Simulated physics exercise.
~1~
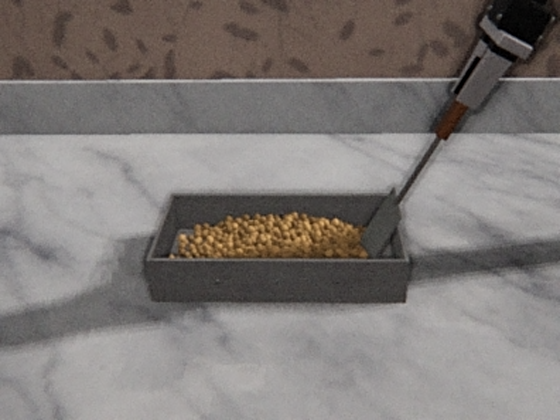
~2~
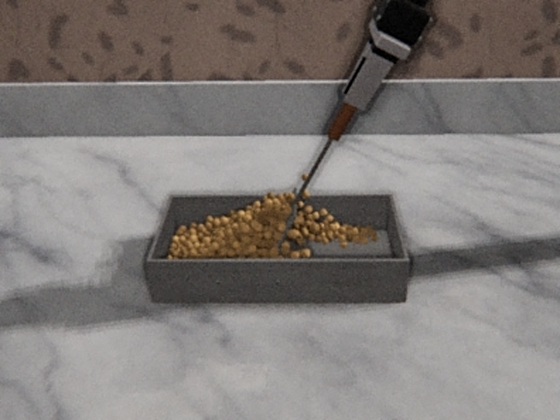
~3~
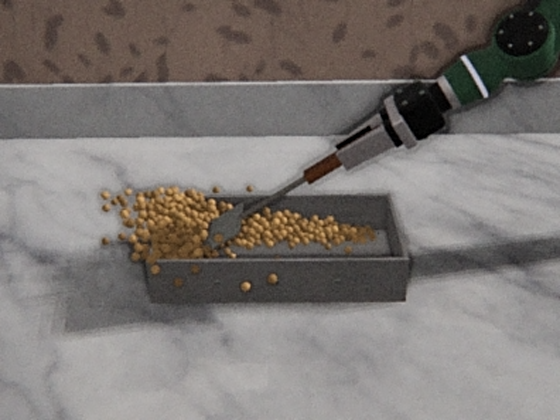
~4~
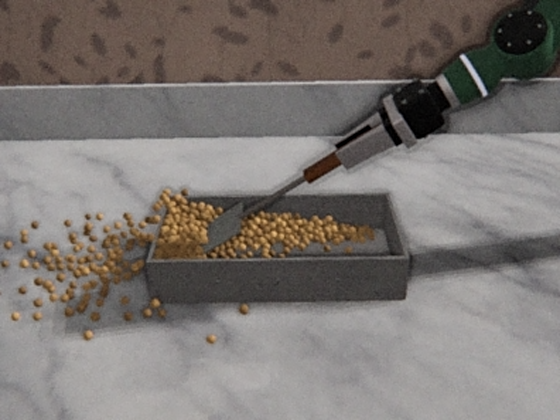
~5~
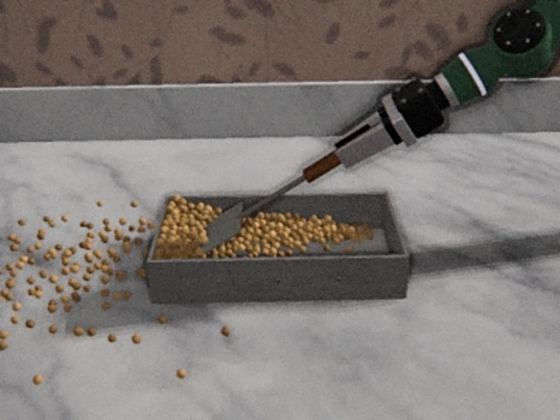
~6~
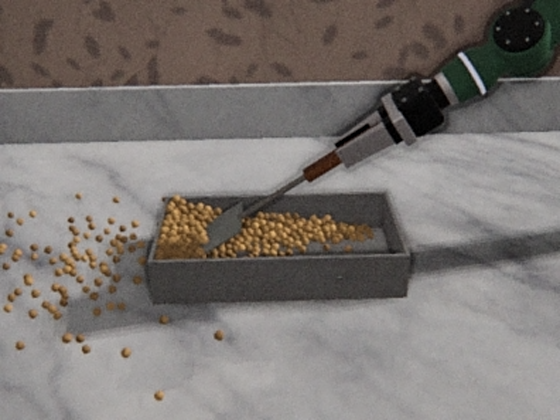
A robotic arm with a green joint and a black and silver gripper reaches in from the upper right, holding a spatula over a dark grey rectangular tin of golden-brown dried chickpeas. The tin sits on a white marbled surface before a grey ledge and a brown speckled wall, seen from the front and slightly above. The blade starts at the tin's right end and pushes left, heaping the chickpeas up. It tilts flatter as a burst of them spills over the left end, then stops. The spilled chickpeas scatter across the surface at left, while most remain piled in the unmoved tin.
